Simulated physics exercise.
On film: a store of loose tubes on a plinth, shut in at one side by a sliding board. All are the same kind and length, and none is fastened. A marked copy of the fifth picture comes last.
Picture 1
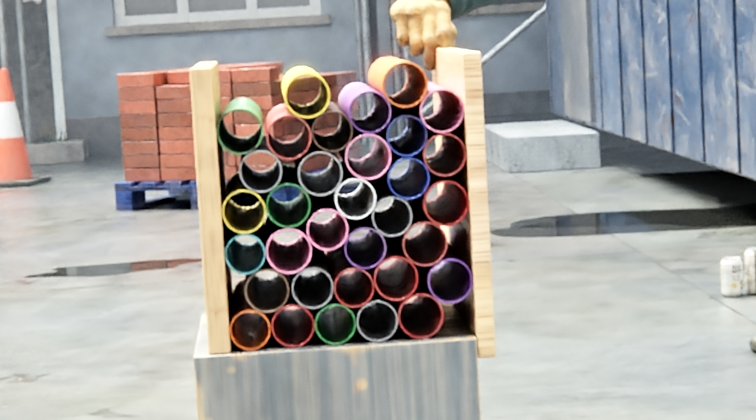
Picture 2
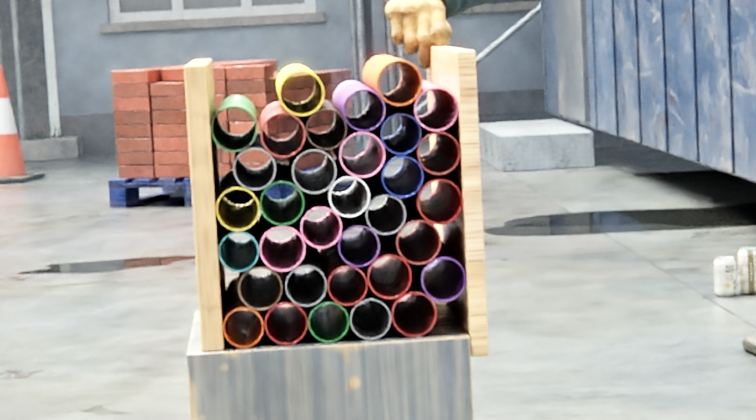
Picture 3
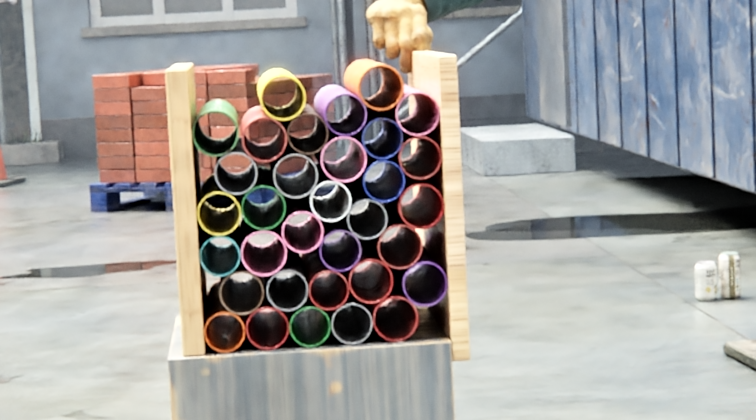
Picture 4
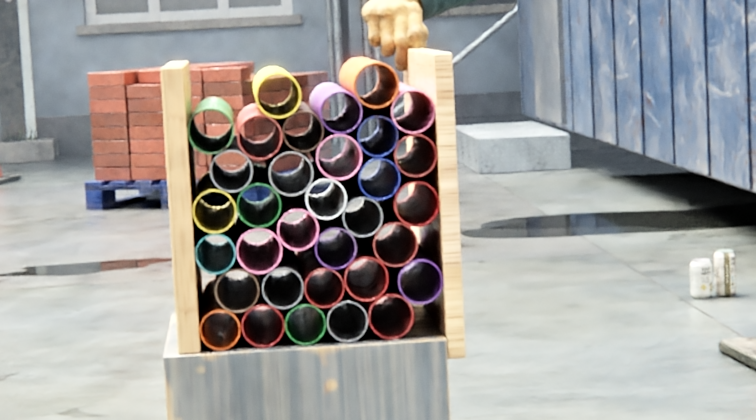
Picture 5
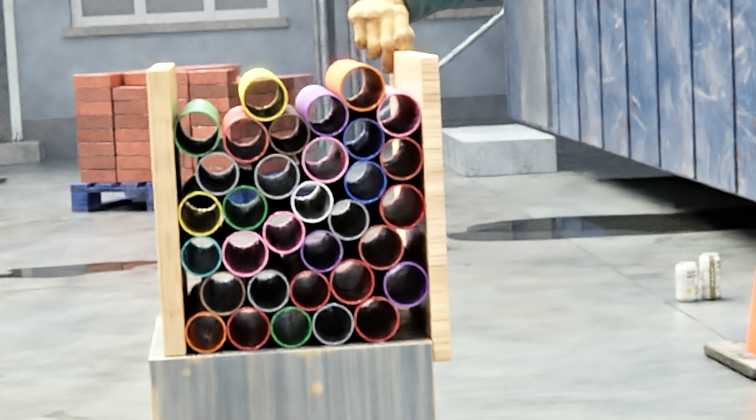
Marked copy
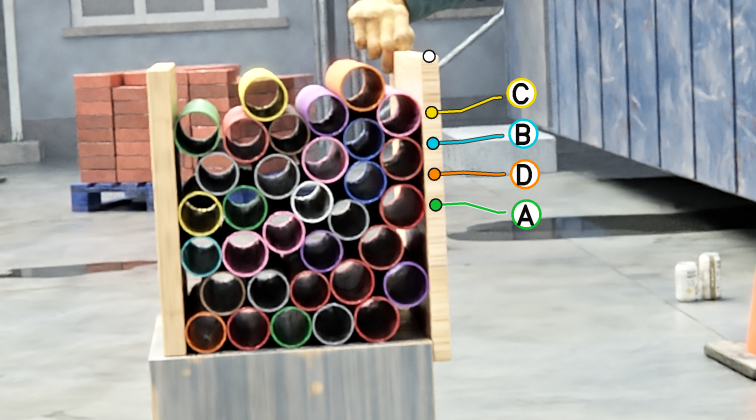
The video shows colourful tubes stacked between two upright wooden boards on a plinth, with a tan gloved hand above and bricks behind. The whole view drifts left as the camera pans right, while the tubes and boards stay still.
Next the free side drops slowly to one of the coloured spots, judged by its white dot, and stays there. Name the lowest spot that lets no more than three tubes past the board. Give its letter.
Stop at D.
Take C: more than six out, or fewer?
It loses fewer than six.
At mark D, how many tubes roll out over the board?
The count is two.
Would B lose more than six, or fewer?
Fewer than six.
On the marked copy, A at (436, 205); B at (433, 143); C at (432, 112); D at (434, 174); the white dot at (429, 57).
Taking D. A third of the way, top of the board (422, 112).
Two thirds of the way, top of the board (425, 174).
When it is over, top of the board (425, 174), two out over the board.
As for the rest, A more than three out over the board; B none out over the board; C none out over the board.
